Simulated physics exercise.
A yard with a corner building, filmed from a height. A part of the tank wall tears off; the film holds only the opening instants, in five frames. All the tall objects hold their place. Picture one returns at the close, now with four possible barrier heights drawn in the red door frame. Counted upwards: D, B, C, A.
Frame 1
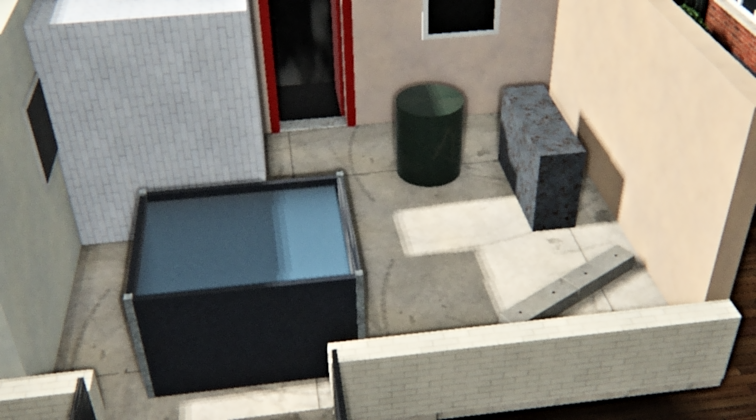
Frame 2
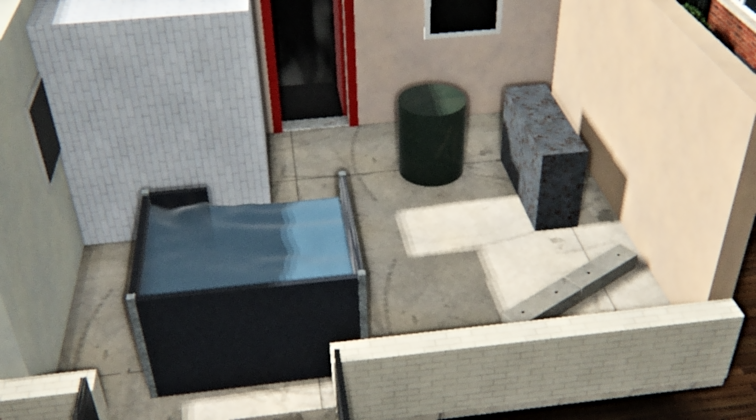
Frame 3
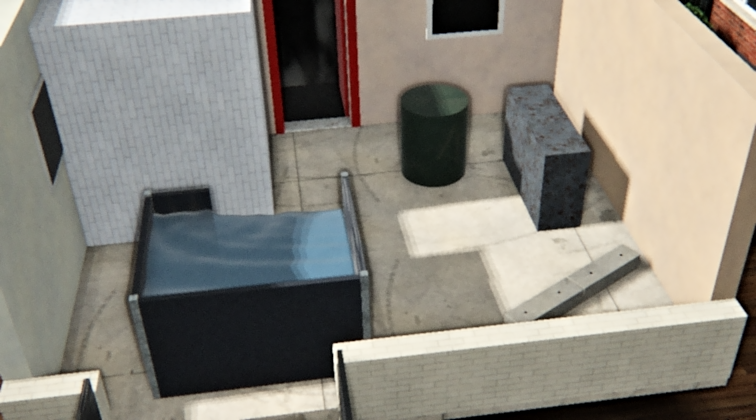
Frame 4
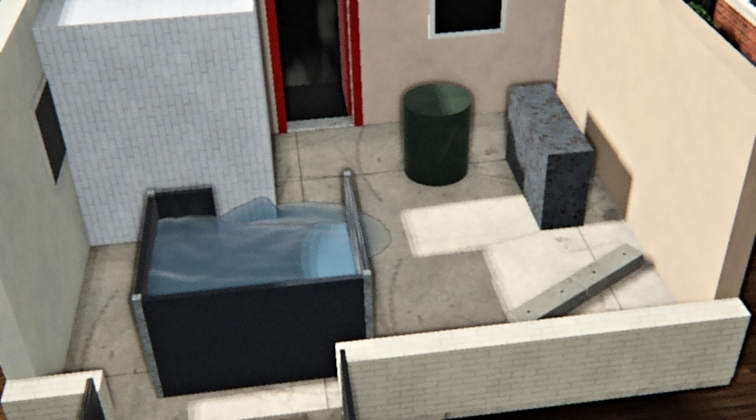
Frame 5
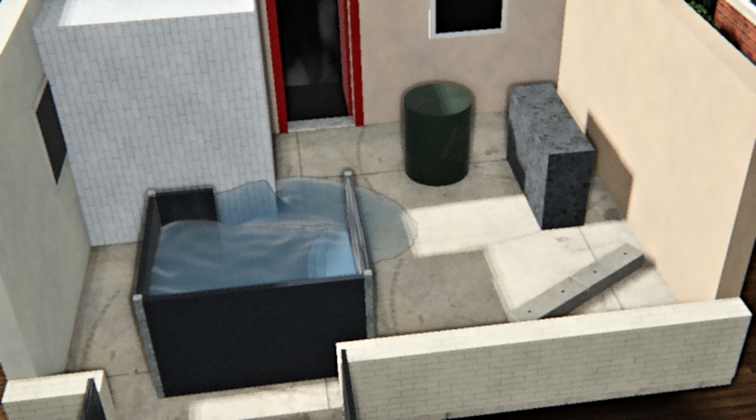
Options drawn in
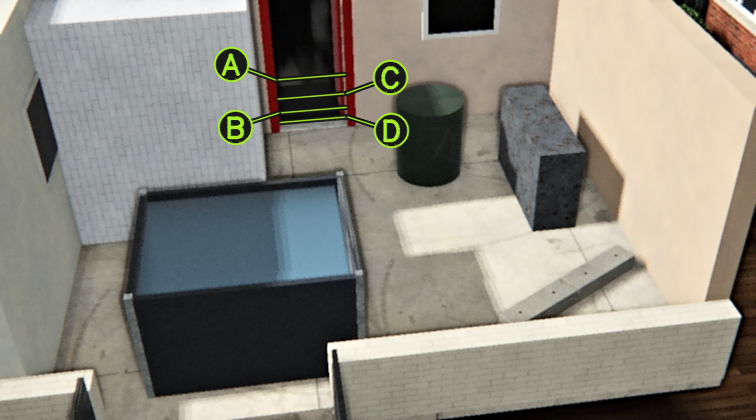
In this clip, water in a dark rectangular tank in a walled yard sinks and ripples as the tank's far side opens, then spreads in a thin sheet across the paving behind and to the right of it.
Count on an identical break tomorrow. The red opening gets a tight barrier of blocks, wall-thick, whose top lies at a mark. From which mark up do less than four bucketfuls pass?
It is C.
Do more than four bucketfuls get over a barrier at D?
Yes.
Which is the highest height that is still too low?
B it is.
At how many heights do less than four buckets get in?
Two of them.
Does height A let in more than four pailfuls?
No, not at all.
On the marked copy, A at (310, 77); B at (313, 110); C at (312, 96); D at (313, 119); from the bottom up D, B, C, A.
For height A, nothing gets over.
For height B, about 15 bucketfuls get in.
For height C, a splash gets over, under a bucket.
For height D, dozens of bucketfuls pour in.
